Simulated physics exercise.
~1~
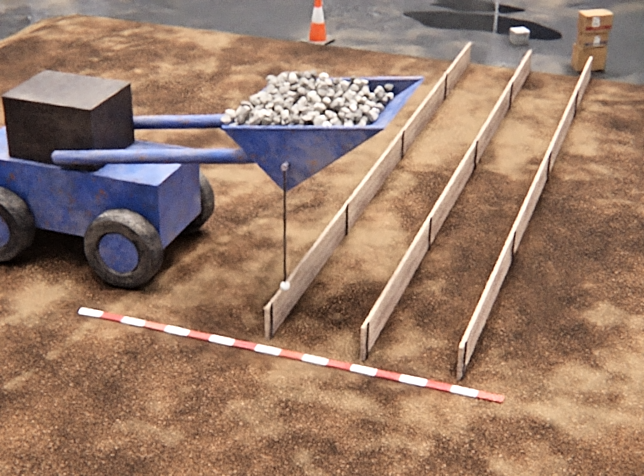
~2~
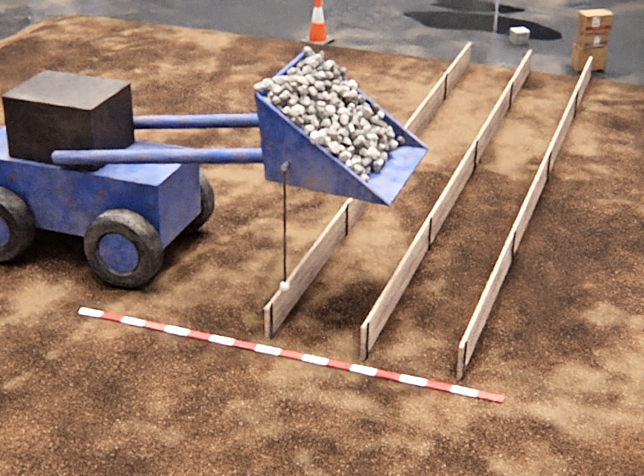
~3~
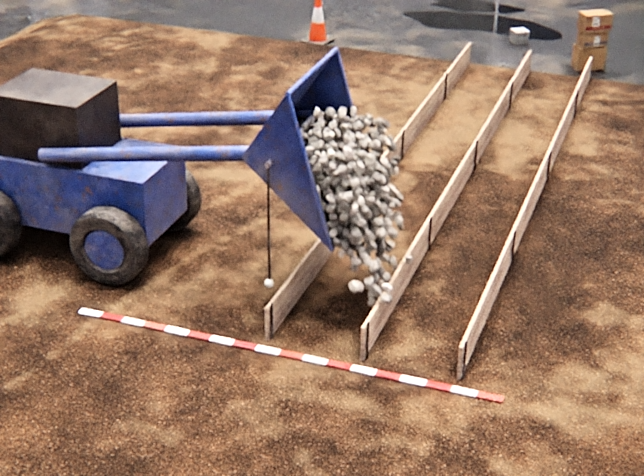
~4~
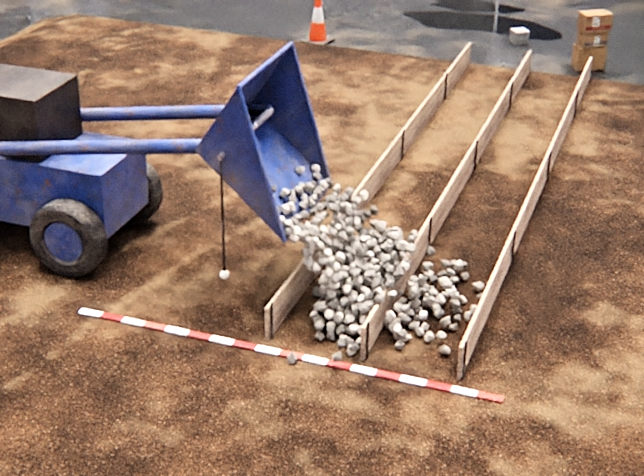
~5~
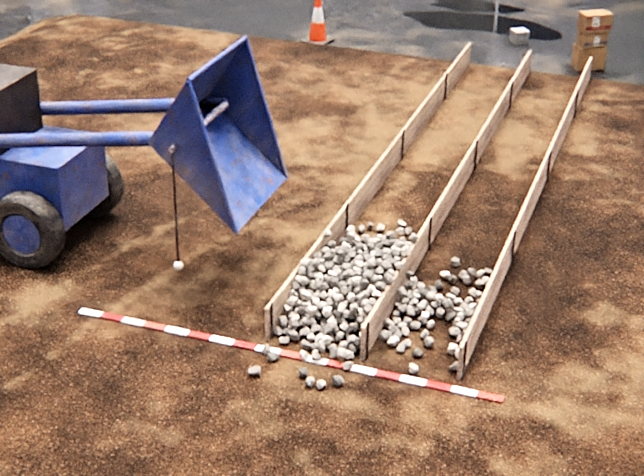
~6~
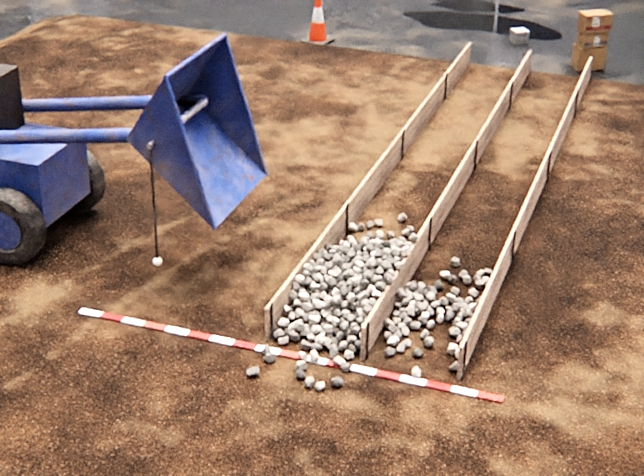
A blue loader tipped its raised bucket of grey crushed stones over three long wooden boards, then rolled back to the left as they poured out, leaving the bucket empty and most stones heaped in the near bay, fewer in the far one.
